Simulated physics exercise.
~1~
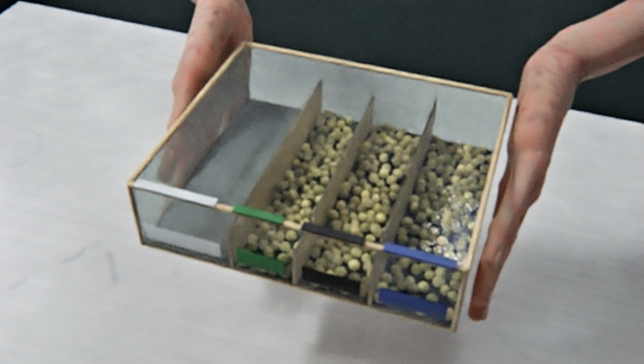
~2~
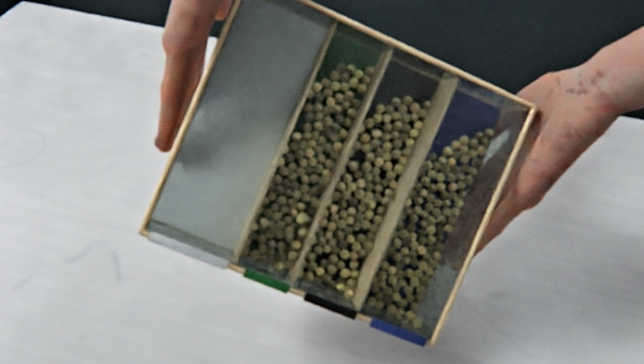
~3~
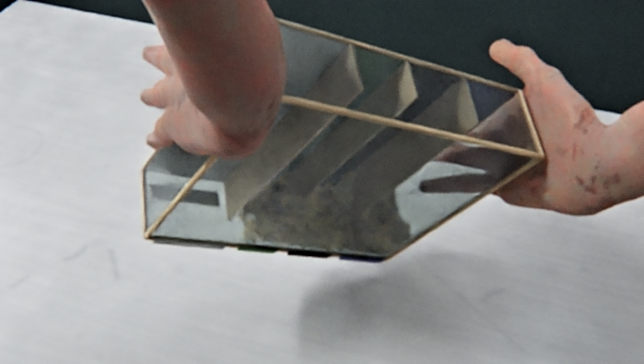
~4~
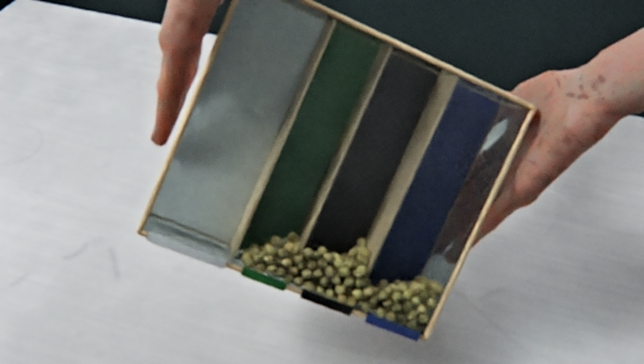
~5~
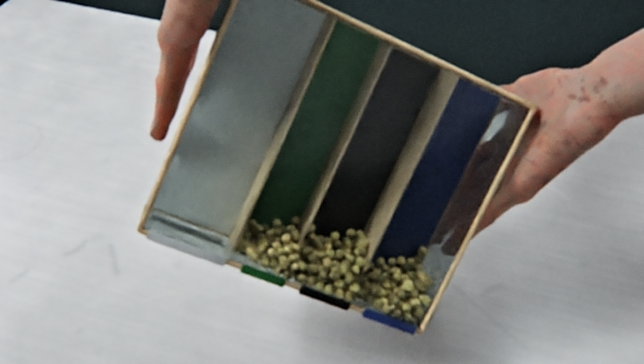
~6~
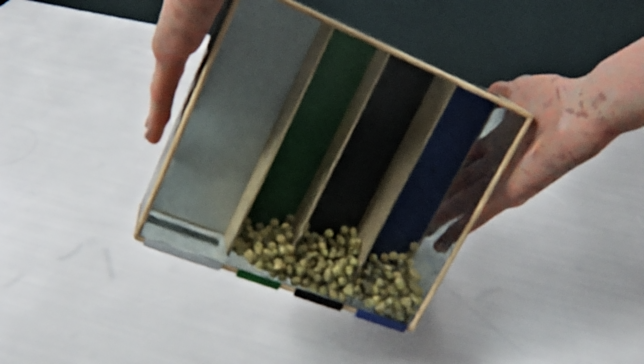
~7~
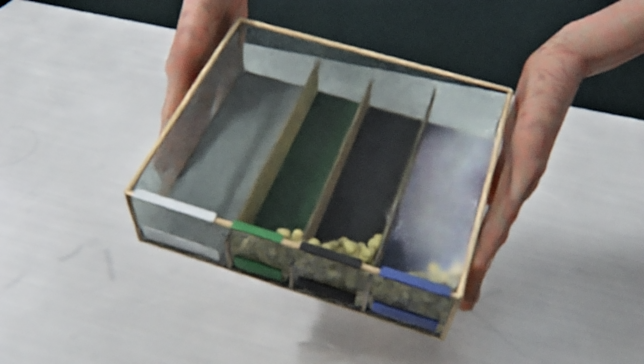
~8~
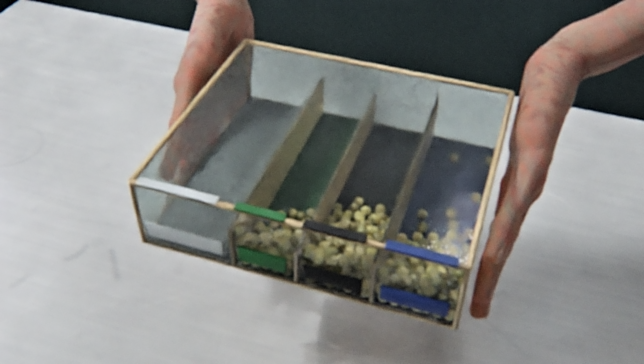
Hands tilting a clear-lidded box of soya beans steeply, then levelling it, beans settling in green, black and blue compartments, white empty.
